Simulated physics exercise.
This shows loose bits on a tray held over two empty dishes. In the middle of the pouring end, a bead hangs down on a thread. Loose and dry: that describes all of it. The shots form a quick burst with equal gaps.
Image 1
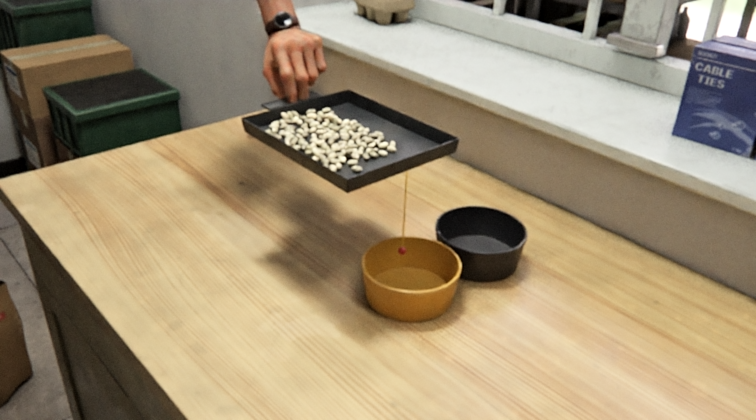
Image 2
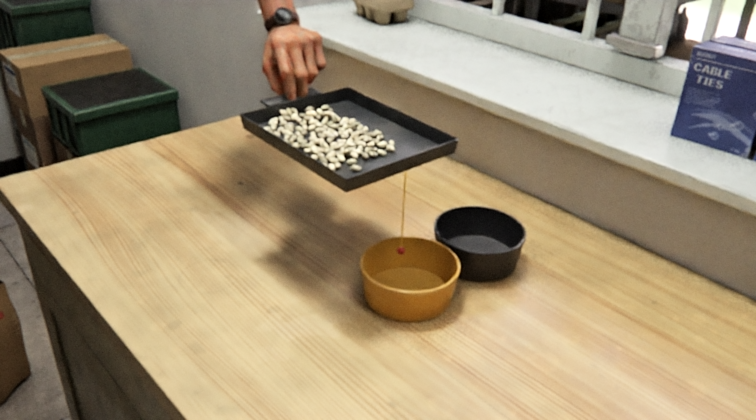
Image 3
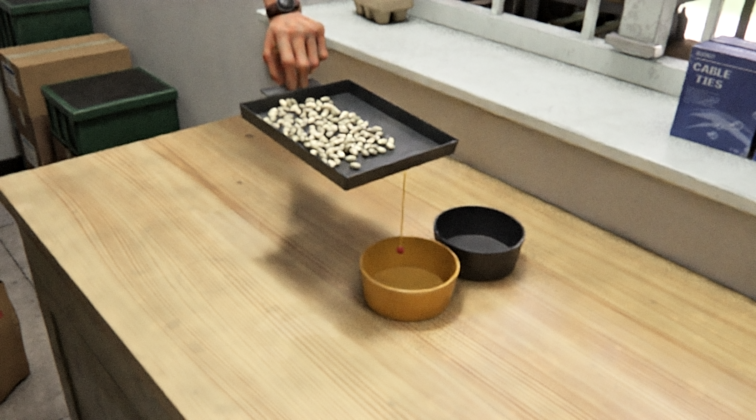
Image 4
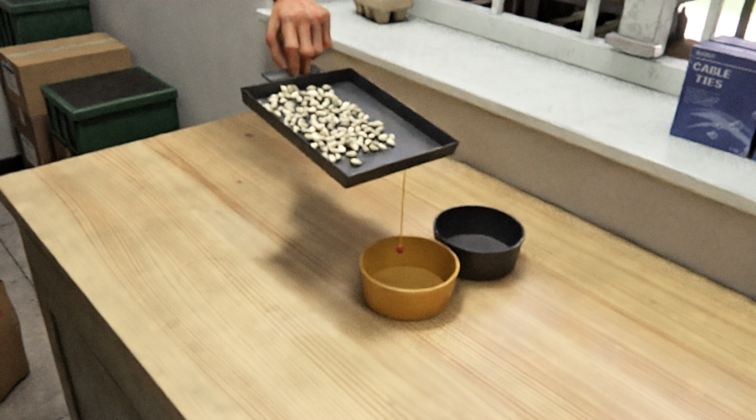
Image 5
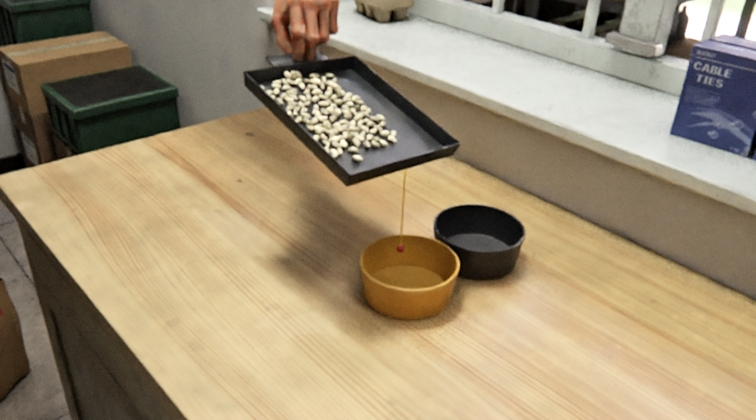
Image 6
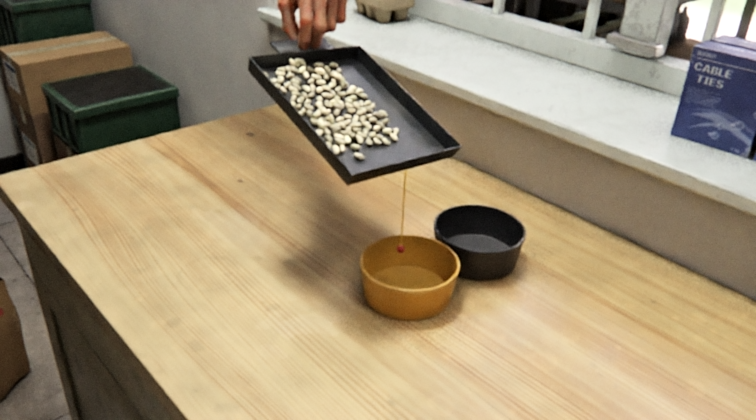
On a pale wooden counter beside a white windowsill, seen from above at an angle, stacked boxes stand at the left and a blue cable-ties box at the right. A hand holds a dark tray of white beans above a mustard-yellow bowl and a black one, a red bead hanging on a thread. The hand raises the far end gradually, tilting the tray towards the viewer, while the beans stay heaped.
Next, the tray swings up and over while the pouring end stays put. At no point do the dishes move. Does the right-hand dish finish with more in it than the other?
No.
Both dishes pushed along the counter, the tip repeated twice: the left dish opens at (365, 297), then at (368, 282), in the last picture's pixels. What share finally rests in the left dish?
In order, 10 % and 0 %.
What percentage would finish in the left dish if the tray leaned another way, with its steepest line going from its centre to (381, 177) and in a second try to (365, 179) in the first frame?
It comes to about 20 per cent the first time and about 20 per cent the second.
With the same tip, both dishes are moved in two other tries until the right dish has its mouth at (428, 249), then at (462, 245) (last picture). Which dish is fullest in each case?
One: The dish on the right. Two: Right.
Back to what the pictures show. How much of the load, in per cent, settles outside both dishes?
Roughly 30 percent.
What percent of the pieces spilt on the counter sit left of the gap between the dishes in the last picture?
Roughly 20 in a hundred.
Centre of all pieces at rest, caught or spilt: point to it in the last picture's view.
At about (436, 293), give or take.
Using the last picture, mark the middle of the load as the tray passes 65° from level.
Mark it at roughly (412, 141) in the final frame.
Shortly afterwards, tray tipped steeply; the whole lot on the tray.
Next, tray tipped past a quarter turn; the bulk on the tray; only a few in the left dish; only a few in the right dish; a little outside both; a little in the air.
Some moments later, tray tipped past a quarter turn; near half in the left dish; near a quarter in the right dish; near a third outside both.
In the end, tray tipped past a quarter turn; near half in the left dish; near a quarter in the right dish; near a third outside both.
